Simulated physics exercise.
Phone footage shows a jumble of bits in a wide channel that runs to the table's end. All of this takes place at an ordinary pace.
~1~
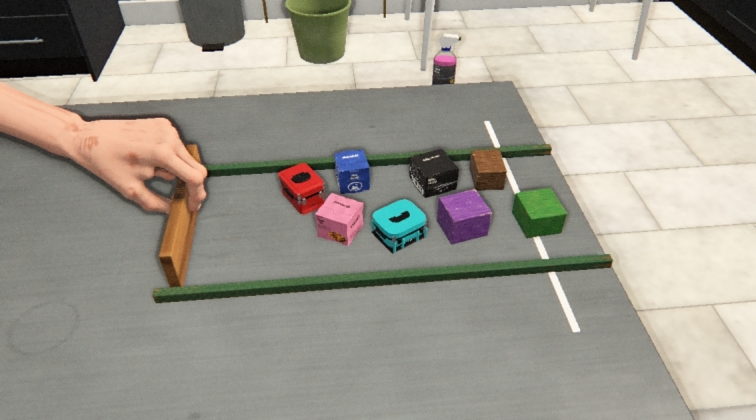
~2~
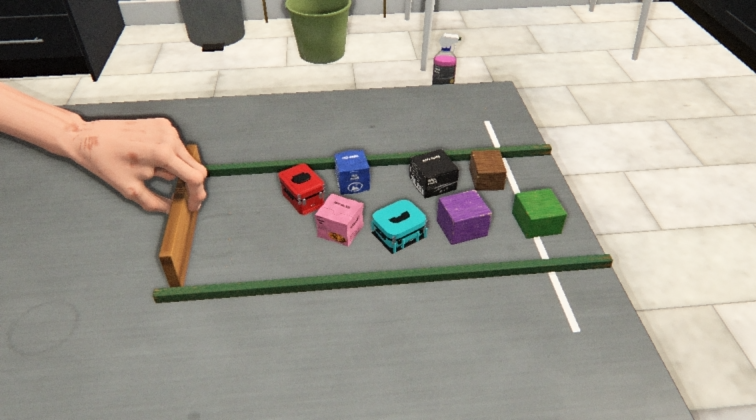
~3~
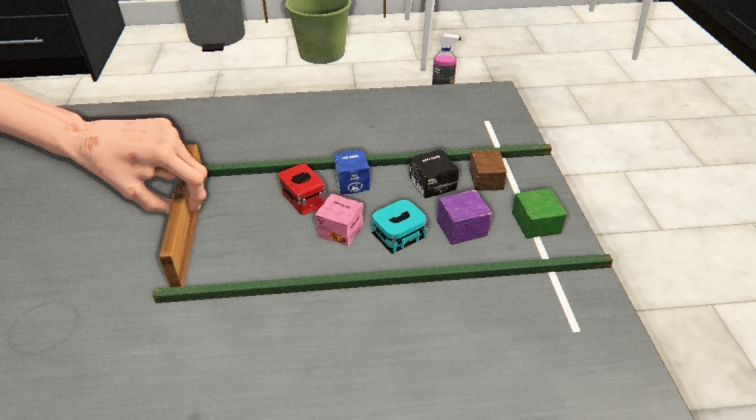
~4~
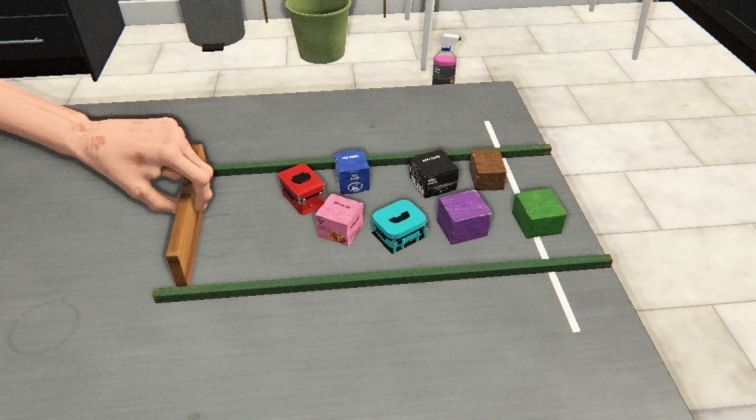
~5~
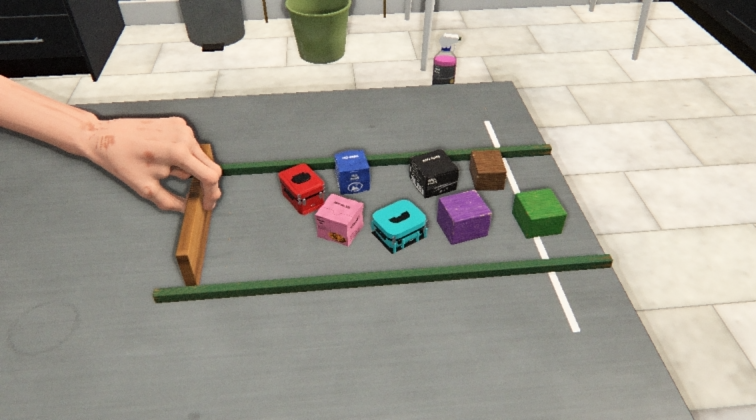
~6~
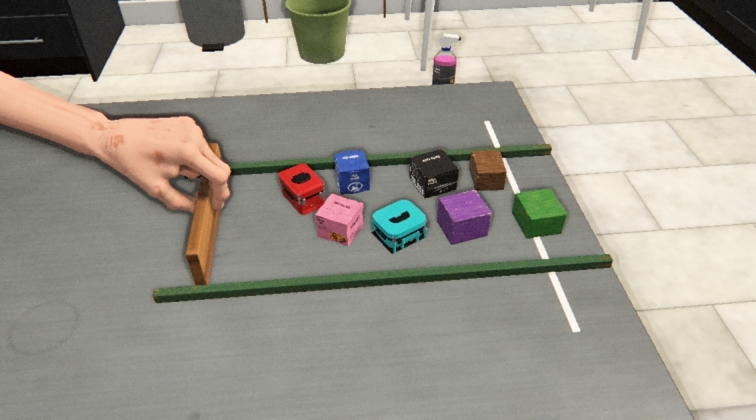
On a grey tabletop, a hand slides a wooden board slightly right between green rails, while the colourful blocks and boxes stay still.
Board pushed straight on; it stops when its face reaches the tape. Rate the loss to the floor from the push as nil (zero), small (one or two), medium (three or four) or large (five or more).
The loss is medium.
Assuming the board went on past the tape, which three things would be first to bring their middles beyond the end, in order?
They are the green block, then the purple block, then the brown block.
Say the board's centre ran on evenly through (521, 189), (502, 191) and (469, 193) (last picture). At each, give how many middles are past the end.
Place by place, 3, 3 and 1.
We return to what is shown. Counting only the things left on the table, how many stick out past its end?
Counting them gives 2.
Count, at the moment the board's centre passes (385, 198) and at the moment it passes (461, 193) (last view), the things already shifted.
Tally at point one: 7; at point two: 8.
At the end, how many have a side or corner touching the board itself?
Contact count: 3.
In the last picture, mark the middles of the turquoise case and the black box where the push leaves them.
Turquoise case: (589, 216); black box: (560, 163).
A little later, none off yet; green block at rest near (539, 213); brown block at rest near (488, 170); purple block at rest near (463, 217).
When it is over, the number that fall off is three or four; down, purple block, brown block and green block.
